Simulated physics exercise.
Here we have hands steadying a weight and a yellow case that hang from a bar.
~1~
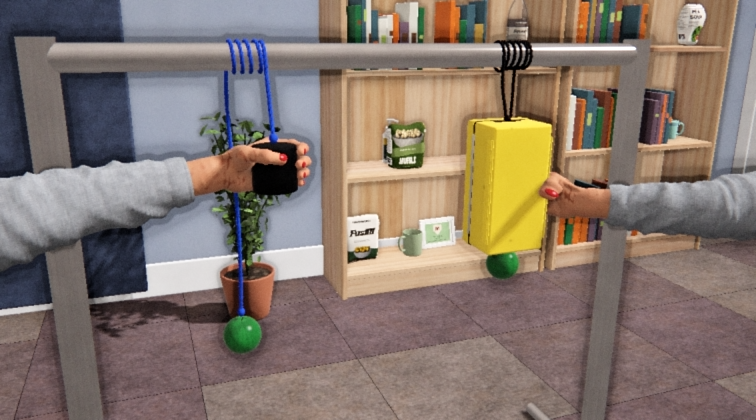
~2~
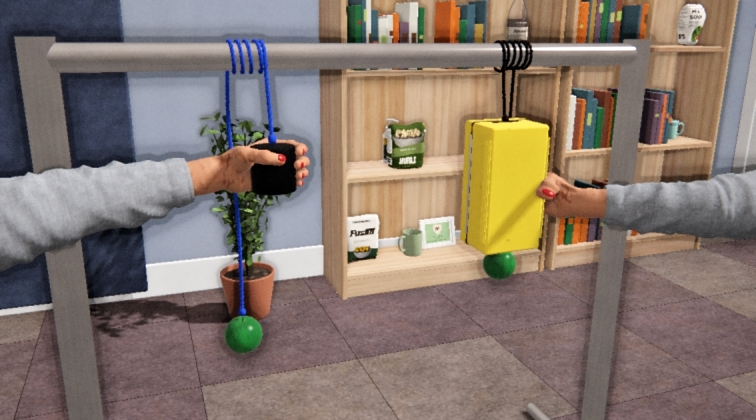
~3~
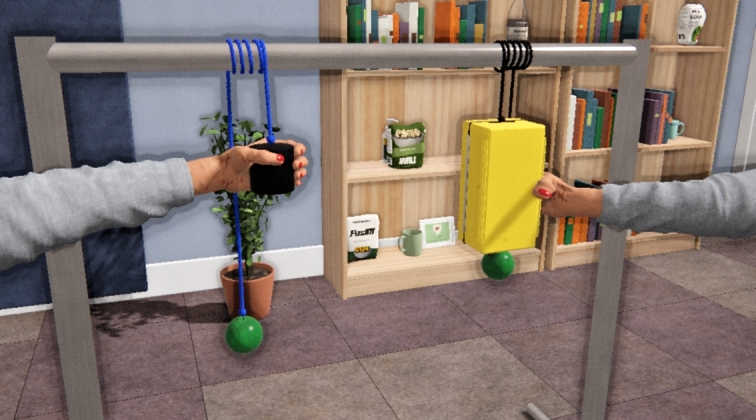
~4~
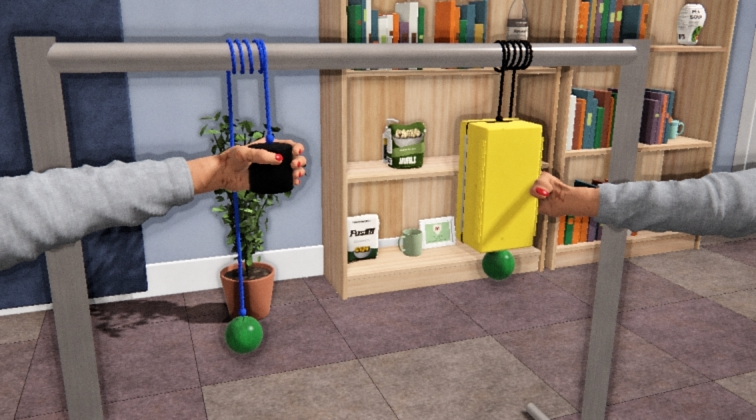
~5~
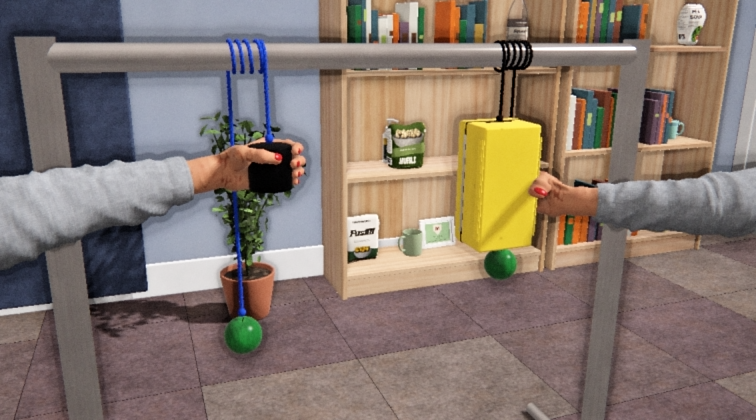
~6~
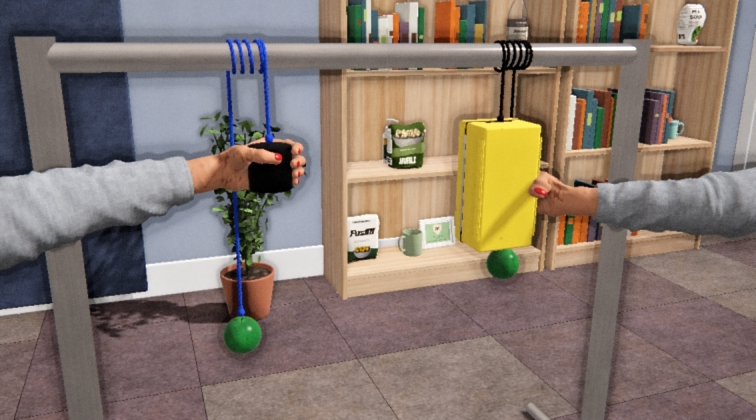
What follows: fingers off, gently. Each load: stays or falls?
Weight: It stays. Yellow case: It stays.
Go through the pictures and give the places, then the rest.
The first picture shows weight (275, 168); yellow case (505, 185); left apple (242, 335); right apple (502, 263).
The second picture shows weight (273, 168); yellow case (502, 185).
The third picture shows weight (272, 168); yellow case (499, 185).
The fourth picture shows weight (271, 168); yellow case (497, 185).
The fifth picture shows weight (270, 167); yellow case (496, 184).
The sixth picture shows weight (270, 167); yellow case (496, 184); left shoelace wound several times round the rail; right shoelace wound several times round the rail.
Then, 0.40 s on from there, weight off the floor near (267, 149); yellow case off the floor near (496, 189).
Then, 0.84 s on from there, weight off the floor near (265, 160); yellow case off the floor near (497, 191).
In the end, weight off the floor near (270, 158); yellow case off the floor near (497, 191). The weight keeps its height and the yellow case stays hanging.
